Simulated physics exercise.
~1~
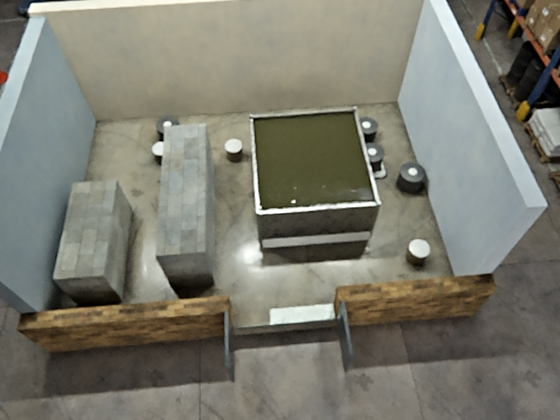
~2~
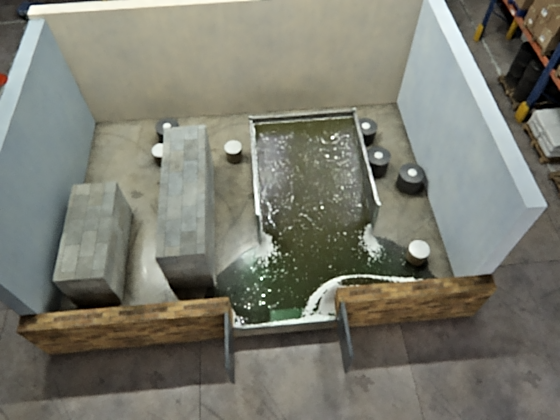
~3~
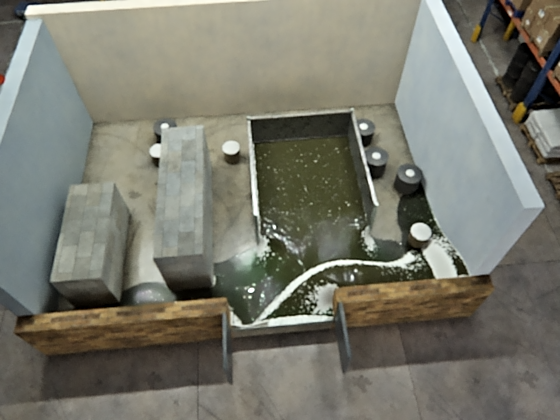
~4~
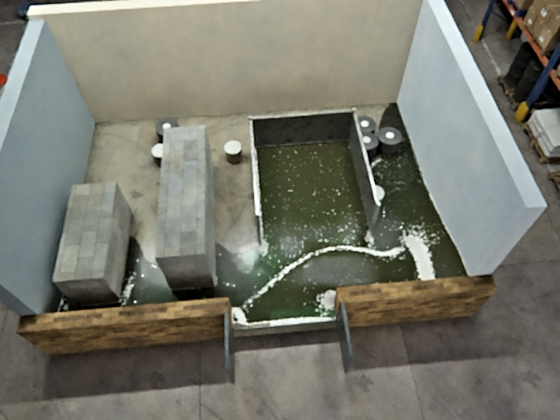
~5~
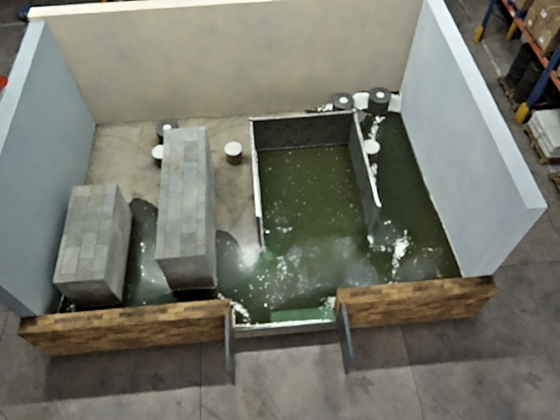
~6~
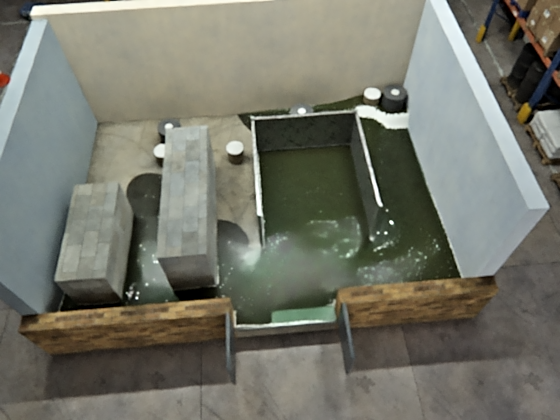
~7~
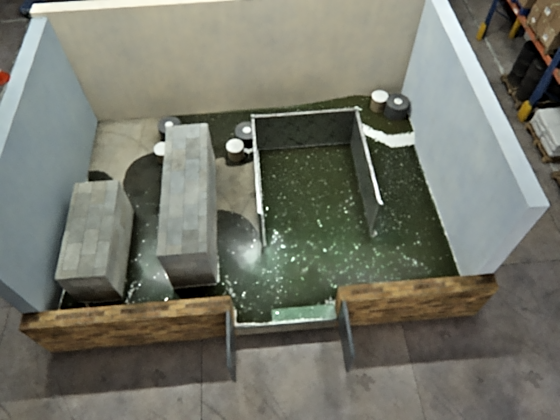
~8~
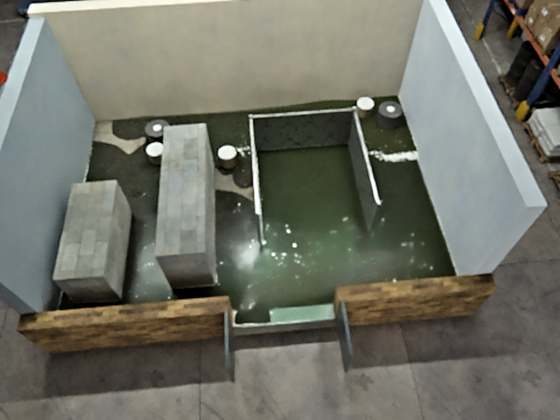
At the start, a square tank of murky green water stands in a walled hall, with two grey block stacks to its left and dark tubs and white pails around it. The tank's front side gives way, and water gushes toward the front opening and fans out to both sides, foaming on the right. The flow runs up the right side, carrying tubs and a pail toward the back. It then curls behind the tank, taking a tub left, while water also creeps around the stacks. By the end, green water covers nearly the whole floor, with a pail and tub near the back right corner.
